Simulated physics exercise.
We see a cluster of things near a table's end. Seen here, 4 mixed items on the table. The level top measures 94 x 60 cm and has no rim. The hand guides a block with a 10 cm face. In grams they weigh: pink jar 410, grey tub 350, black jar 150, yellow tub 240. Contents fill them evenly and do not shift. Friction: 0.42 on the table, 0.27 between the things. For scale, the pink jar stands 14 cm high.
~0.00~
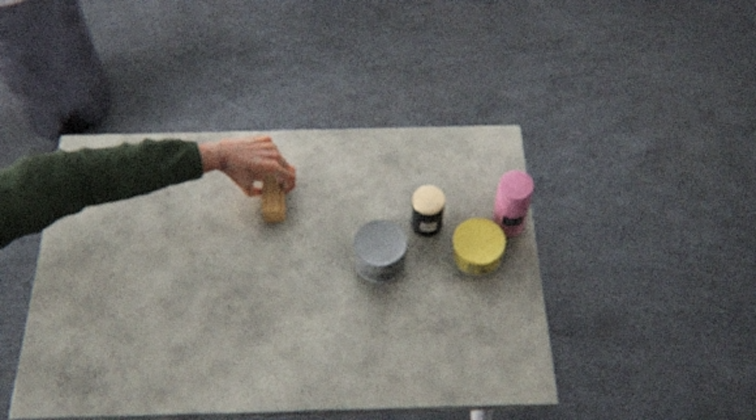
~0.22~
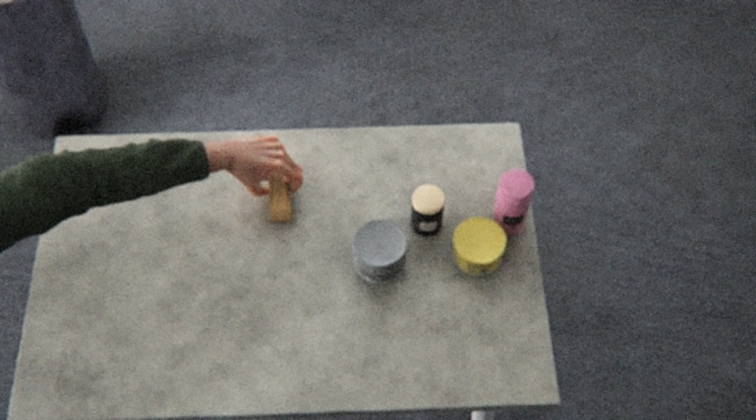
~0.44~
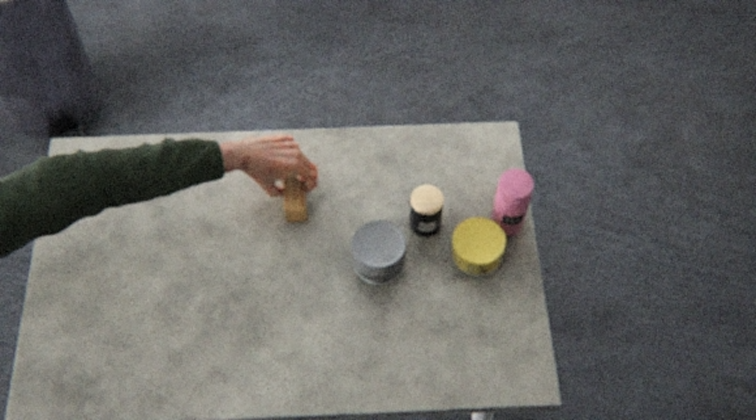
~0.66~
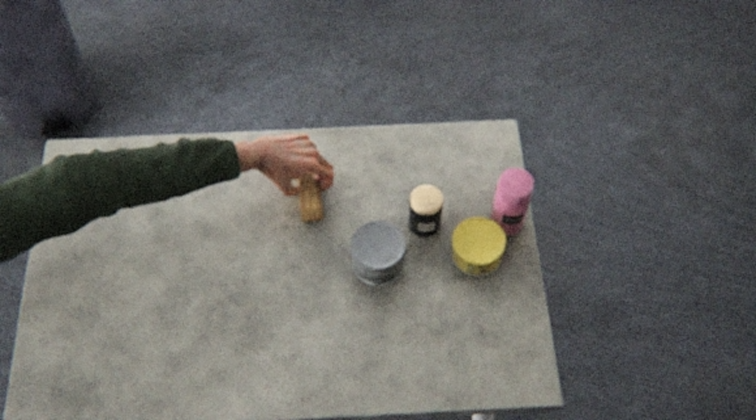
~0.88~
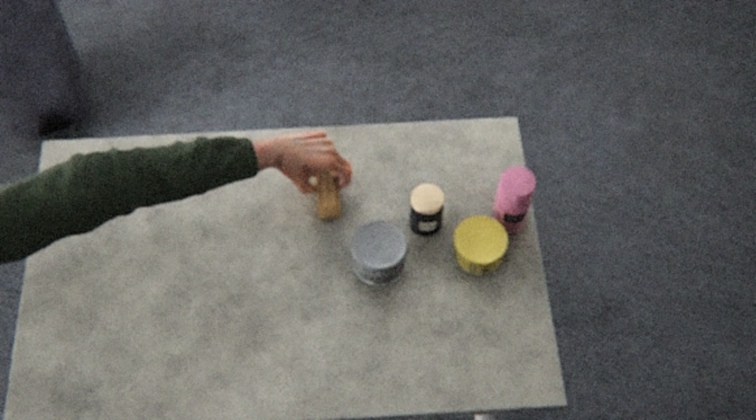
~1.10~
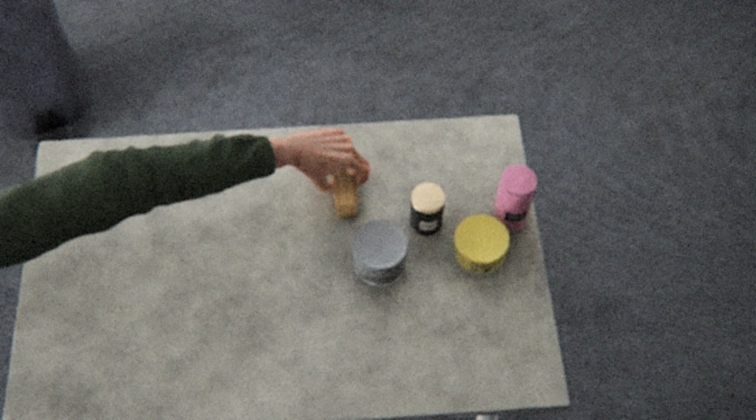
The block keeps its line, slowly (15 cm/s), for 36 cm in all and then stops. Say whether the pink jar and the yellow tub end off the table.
The pink jar is still on the table, the yellow tub is still on the table.
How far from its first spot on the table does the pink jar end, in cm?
About 0 cm.
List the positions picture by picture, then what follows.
Pusher on by 0 cm; pink jar (512, 204); yellow tub (478, 247), in the first picture.
Pusher on by 2 cm; grey tub (380, 252); black jar (427, 211), in the second picture.
Pusher on by 5 cm; grey tub (379, 253); black jar (426, 211), in the third picture.
Pusher on by 8 cm; grey tub (378, 254); black jar (426, 211), in the fourth picture.
Pusher on by 11 cm; grey tub (379, 253); black jar (427, 210), in the fifth picture.
Pusher on by 15 cm; pink jar (514, 199); yellow tub (481, 245), in the sixth picture.
After 1.40 s, pusher on by 19 cm.
After 1.80 s, pusher on by 25 cm.
After 2.10 s, pusher on by 30 cm.
After 2.40 s, pusher on by 34 cm.
In the end (2.9 s), all 4 under 4 cm from the start. At the end, from the last picture's camera, pink jar near (514, 199), yellow tub near (481, 245).
